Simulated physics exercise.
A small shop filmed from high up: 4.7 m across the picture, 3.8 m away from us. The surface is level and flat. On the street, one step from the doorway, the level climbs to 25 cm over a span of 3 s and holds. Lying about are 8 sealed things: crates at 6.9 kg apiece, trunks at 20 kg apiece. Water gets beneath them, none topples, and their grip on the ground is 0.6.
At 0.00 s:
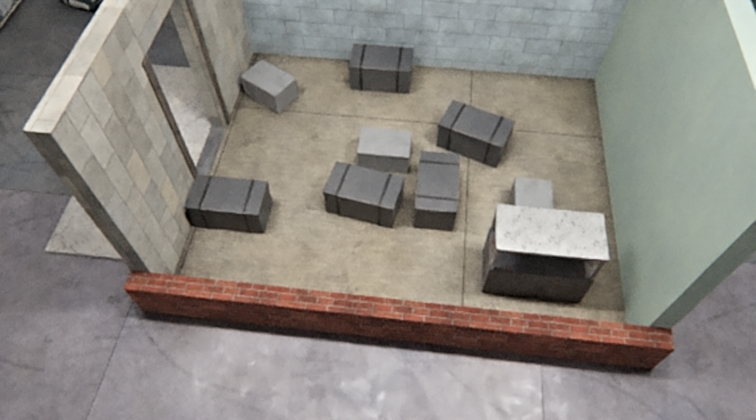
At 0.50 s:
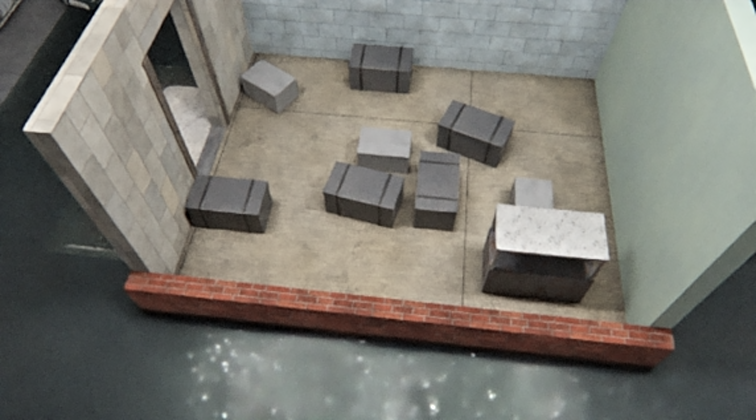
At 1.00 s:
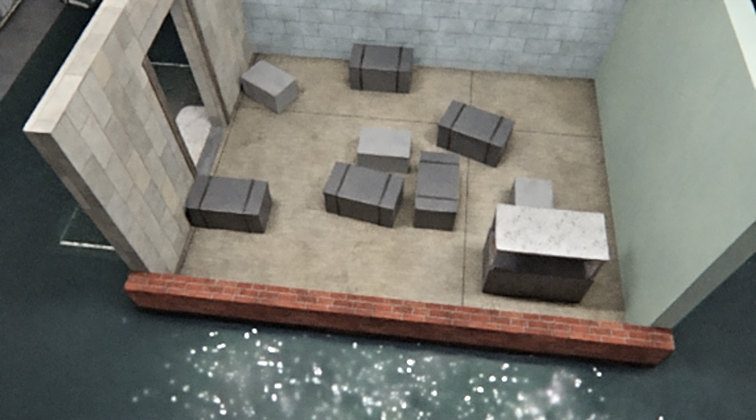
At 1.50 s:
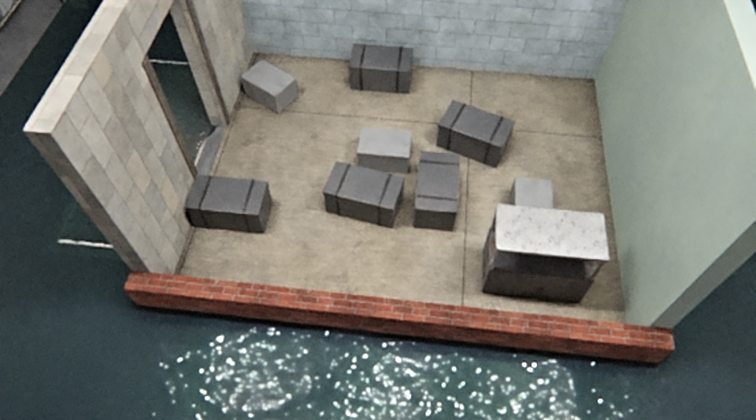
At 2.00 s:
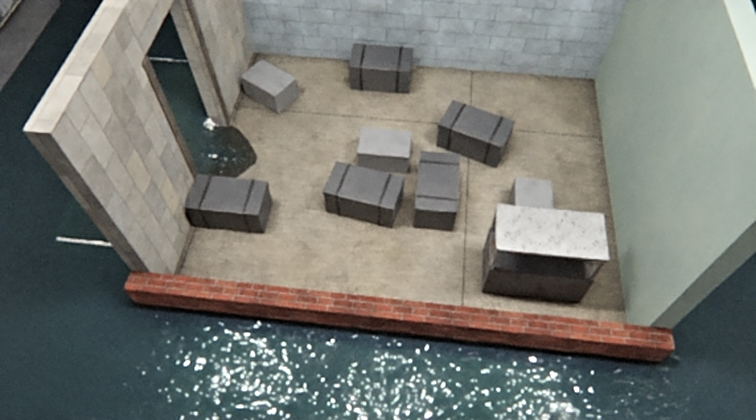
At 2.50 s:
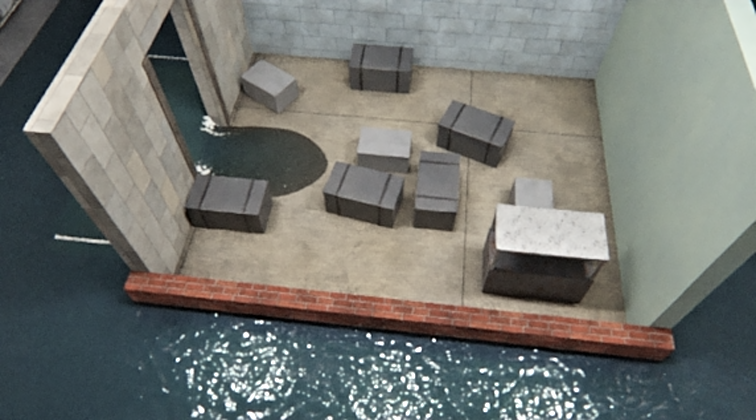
Dark water covering the street around a small shop, then spreading through the left doorway across the floor among unmoving boxes.
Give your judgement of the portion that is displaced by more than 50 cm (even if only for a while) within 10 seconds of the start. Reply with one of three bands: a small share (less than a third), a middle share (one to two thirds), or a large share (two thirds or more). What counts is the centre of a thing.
A middle share, one to two thirds.
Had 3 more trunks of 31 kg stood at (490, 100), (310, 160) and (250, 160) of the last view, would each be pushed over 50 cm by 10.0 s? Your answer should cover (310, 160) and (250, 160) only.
Taking them in order, the first is above the threshold and the second is above the threshold.
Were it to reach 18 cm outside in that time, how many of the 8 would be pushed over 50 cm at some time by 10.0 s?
Then the count would be 3.
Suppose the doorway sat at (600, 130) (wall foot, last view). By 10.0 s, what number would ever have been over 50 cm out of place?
The count would be 5.
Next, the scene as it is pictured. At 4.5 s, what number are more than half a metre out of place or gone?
Tally: 1.
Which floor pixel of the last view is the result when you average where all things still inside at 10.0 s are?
Centre of the remaining things: Roughly (431, 159).
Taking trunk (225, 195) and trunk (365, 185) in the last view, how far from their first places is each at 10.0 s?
10 cm, 140 cm.
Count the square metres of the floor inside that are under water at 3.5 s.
Somewhere about 4.0 m2, give or take.
After 3.5 s 0 of 8 are over 50 cm from their spots; 0 afloat.
After 4.5 s 1 of 8 are over 50 cm from their spots; 1 afloat.
After 7.0 s 4 of 8 are over 50 cm from their spots; 3 afloat.
After 10.0 s 4 of 8 are over 50 cm from their spots, and 5 have been at some point; 6 afloat.
